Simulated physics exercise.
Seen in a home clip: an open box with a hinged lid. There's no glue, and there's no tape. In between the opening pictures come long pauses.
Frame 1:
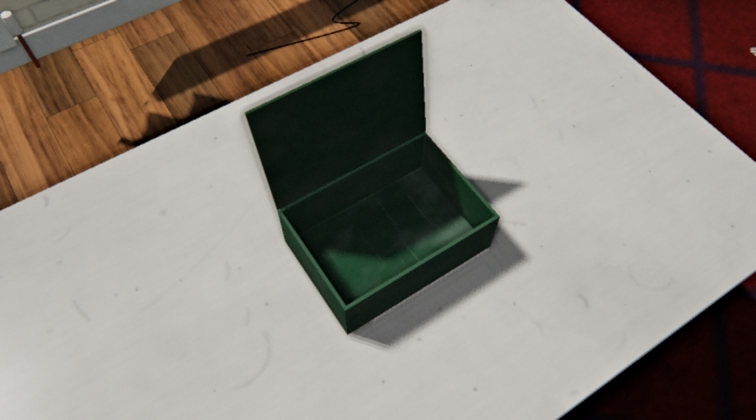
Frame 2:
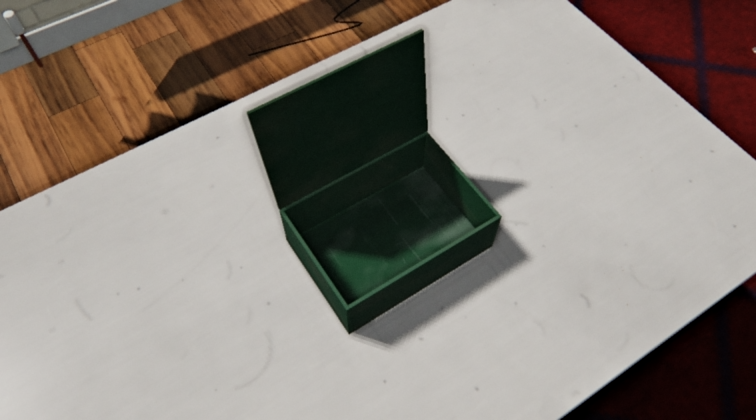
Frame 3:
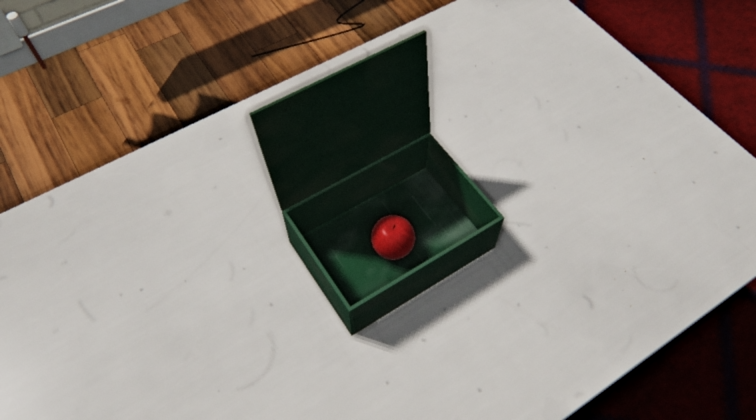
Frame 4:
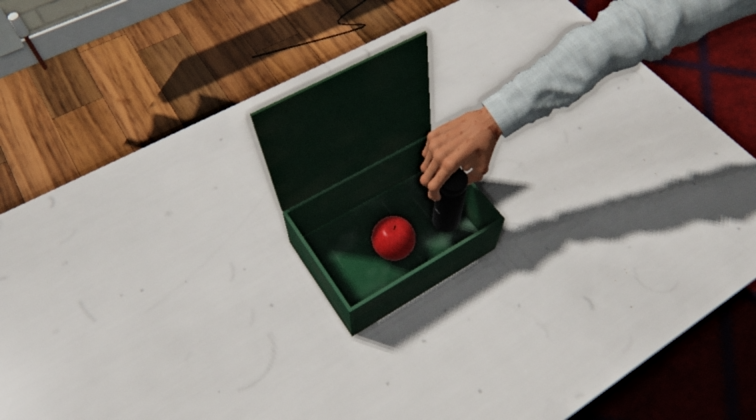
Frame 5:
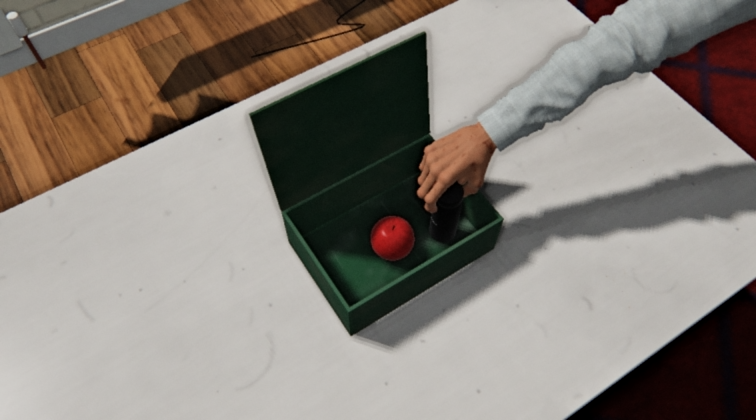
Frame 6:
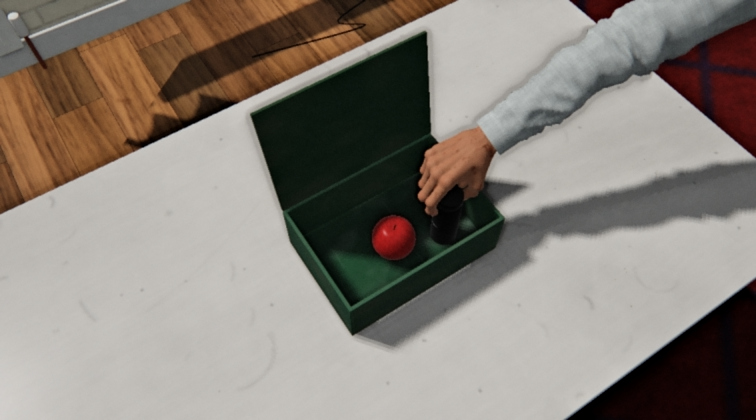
The video shows an open, empty green box with a raised lid on a white table, then a red apple inside it, and then a hand lowering a black shaker into the box beside the apple, still gripping it.
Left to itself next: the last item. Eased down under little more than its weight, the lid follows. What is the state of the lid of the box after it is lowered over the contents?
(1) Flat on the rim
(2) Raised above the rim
Answer: 2.
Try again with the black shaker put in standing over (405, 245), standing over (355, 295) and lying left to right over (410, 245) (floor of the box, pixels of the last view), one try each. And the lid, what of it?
Try one: Closed. Try two: Not closed. Try three: Not closed.
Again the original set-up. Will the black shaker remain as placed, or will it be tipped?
It stays as placed.
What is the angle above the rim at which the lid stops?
Roughly 16°.
Then, 1.30 s past the last view, lid 77° above the rim.
Then, 1.70 s past the last view, lid 43° above the rim.
Finally, lid 16° above the rim; both still in place. Final places as the last picture's camera would see them, black shaker near (446, 215).
